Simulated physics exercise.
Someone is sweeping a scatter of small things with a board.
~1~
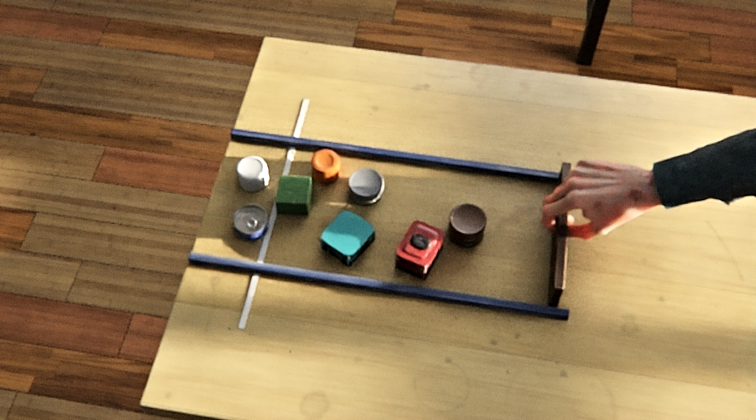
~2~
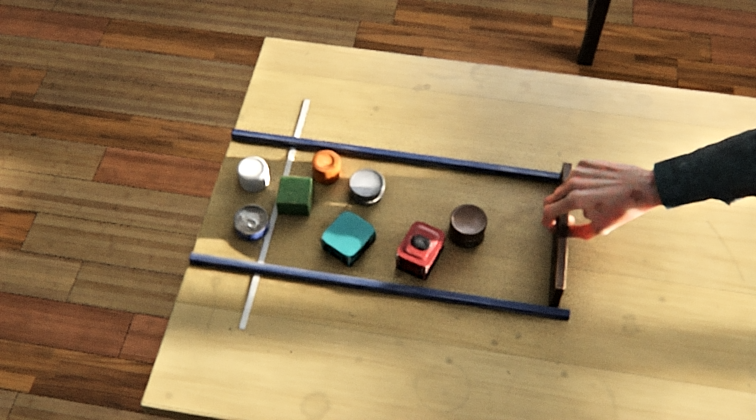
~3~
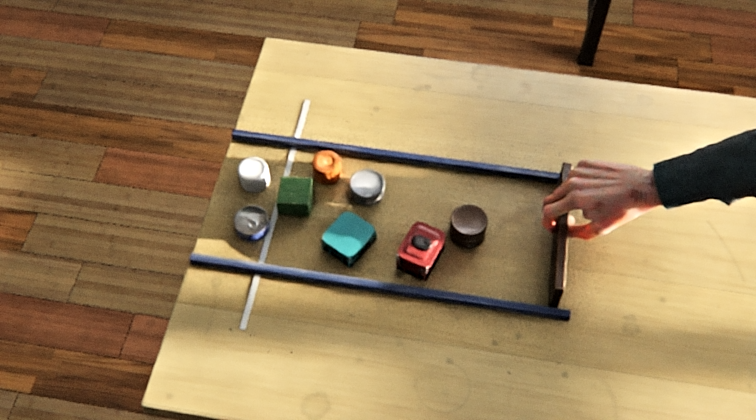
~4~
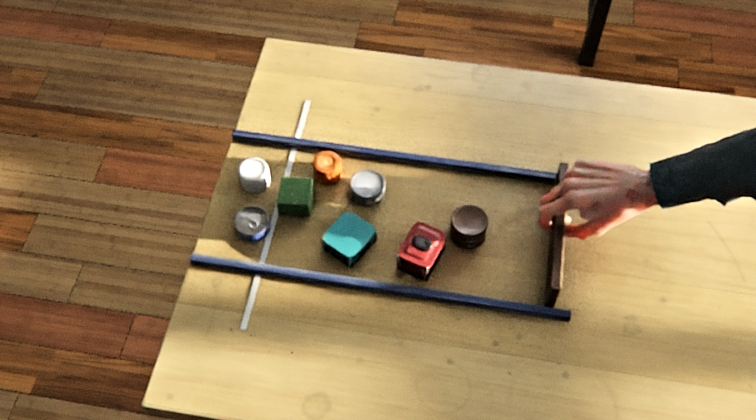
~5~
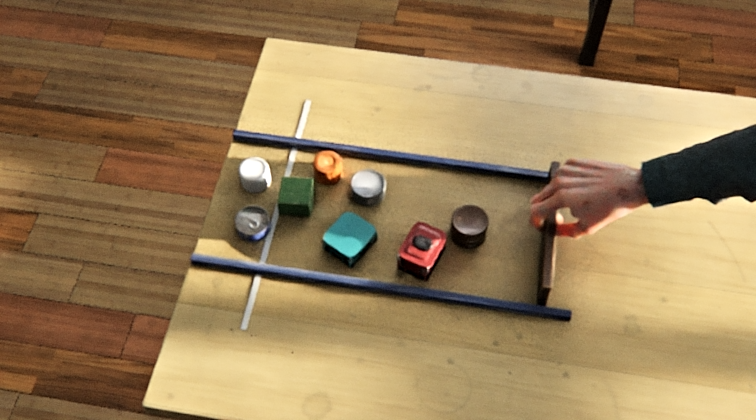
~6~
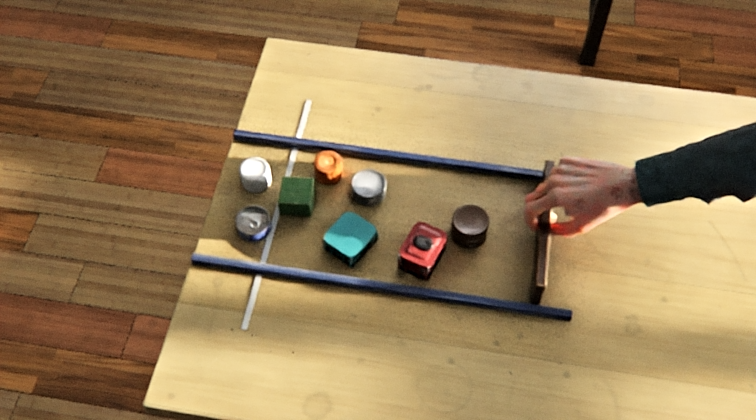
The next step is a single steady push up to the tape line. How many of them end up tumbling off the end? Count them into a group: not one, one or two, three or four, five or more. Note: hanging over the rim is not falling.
Group: One or two.
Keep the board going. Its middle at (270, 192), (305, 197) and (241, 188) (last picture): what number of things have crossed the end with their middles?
2, 0 and 5.
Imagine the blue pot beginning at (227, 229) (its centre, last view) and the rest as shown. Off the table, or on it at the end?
This time it winds up down.
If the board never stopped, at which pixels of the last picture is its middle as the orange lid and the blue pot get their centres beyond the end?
Around (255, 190), then around (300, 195).
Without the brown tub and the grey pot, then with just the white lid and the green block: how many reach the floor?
Taking the two tries in turn, it comes to 1 and 1.
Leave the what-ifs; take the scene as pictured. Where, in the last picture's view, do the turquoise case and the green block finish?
In the last view, the middles sit near (218, 227) and near (238, 179).
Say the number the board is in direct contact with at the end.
3 end up touching it.
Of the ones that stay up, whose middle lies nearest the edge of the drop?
Answer: The white lid.
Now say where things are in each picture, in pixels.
White lid (253, 174); blue pot (251, 223); green block (294, 195); board (560, 233); tape (277, 204), in the first picture.
Blue pot (252, 223); board (561, 234), in the second picture.
Green block (295, 196); grey pot (367, 188), in the third picture.
White lid (254, 175); brown tub (469, 227), in the fourth picture.
Blue pot (253, 224); turquoise case (350, 239), in the fifth picture.
White lid (255, 175); blue pot (254, 224); green block (297, 196); board (543, 231); tape (279, 205), in the sixth picture.
Early on, none off yet; white lid at rest near (255, 175); blue pot at rest near (254, 224); green block at rest near (297, 196).
A while later, none off yet; white lid moving near (249, 172); blue pot travelled about its own width near (223, 219); green block travelled about its own width near (269, 191).
Finally, the number that fall off is one or two; lost, blue pot.
